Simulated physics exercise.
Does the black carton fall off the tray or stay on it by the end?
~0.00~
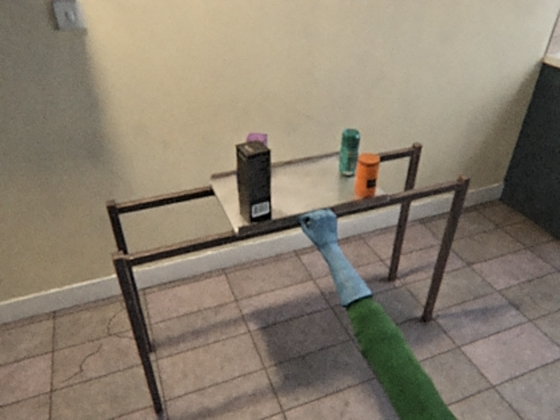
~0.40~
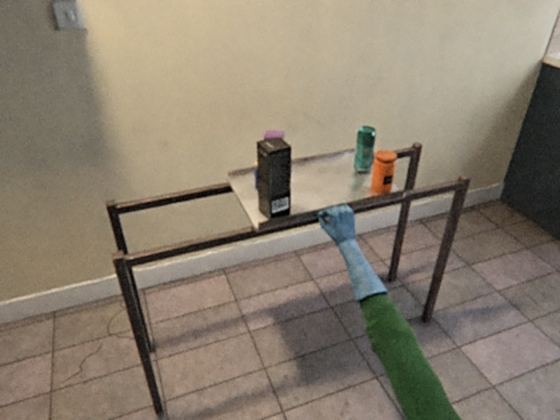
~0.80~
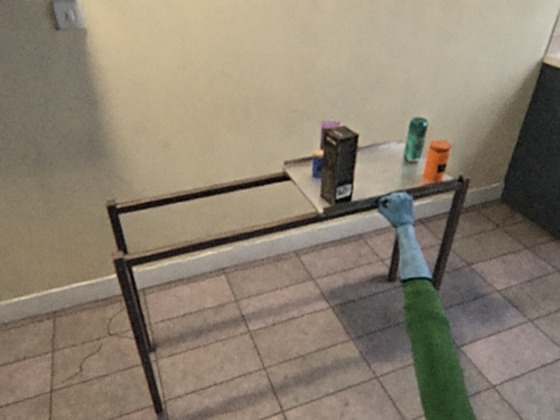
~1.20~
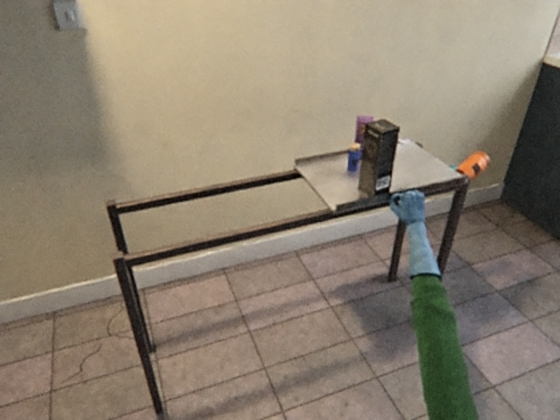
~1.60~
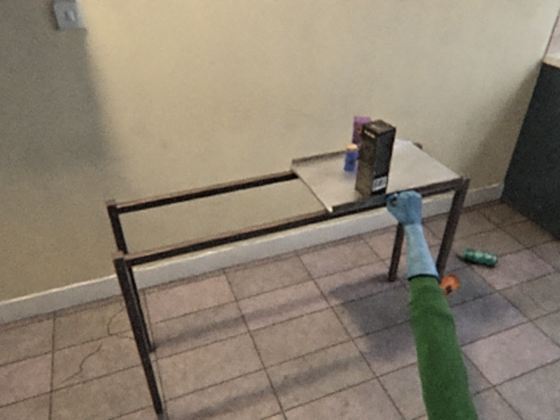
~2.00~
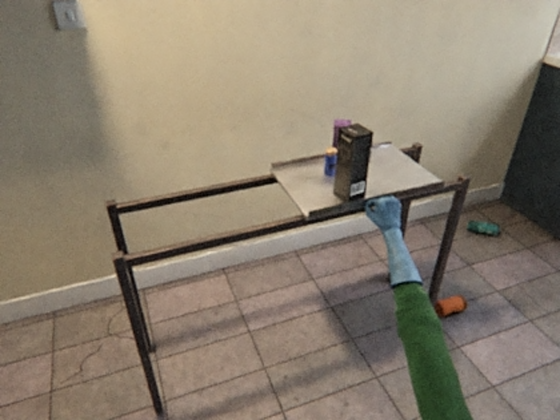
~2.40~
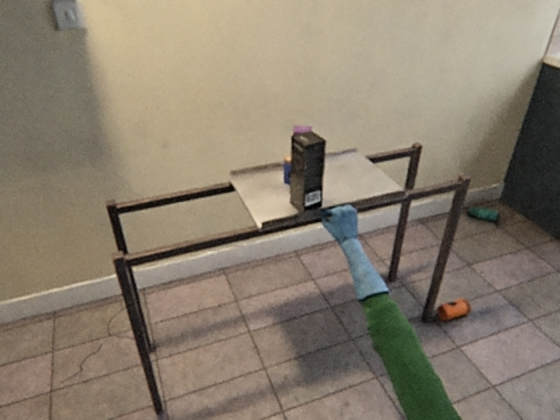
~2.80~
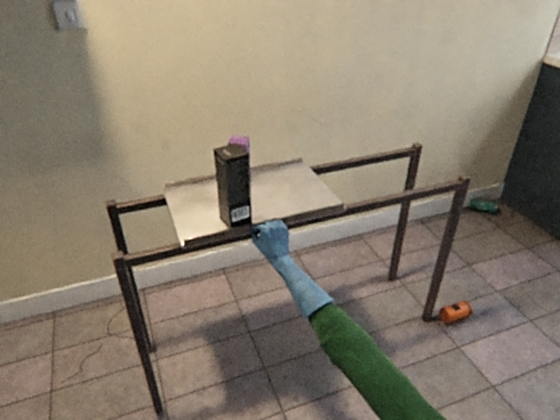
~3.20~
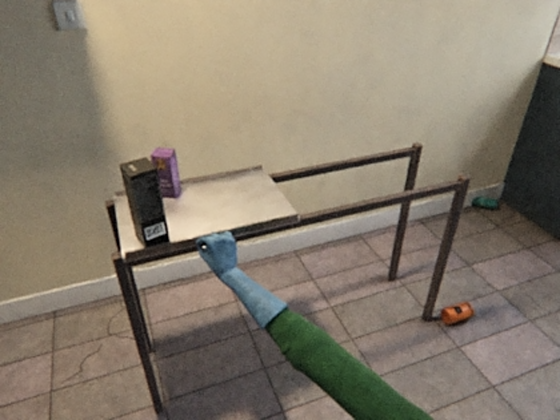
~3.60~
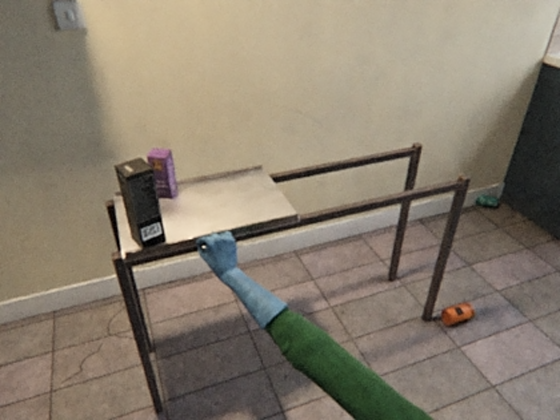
The black carton stays on the tray. It is still standing there when the tray is at the left end of the rails.
On rails, a gloved hand slides a tray right, dropping two containers, then left, cartons still upright.
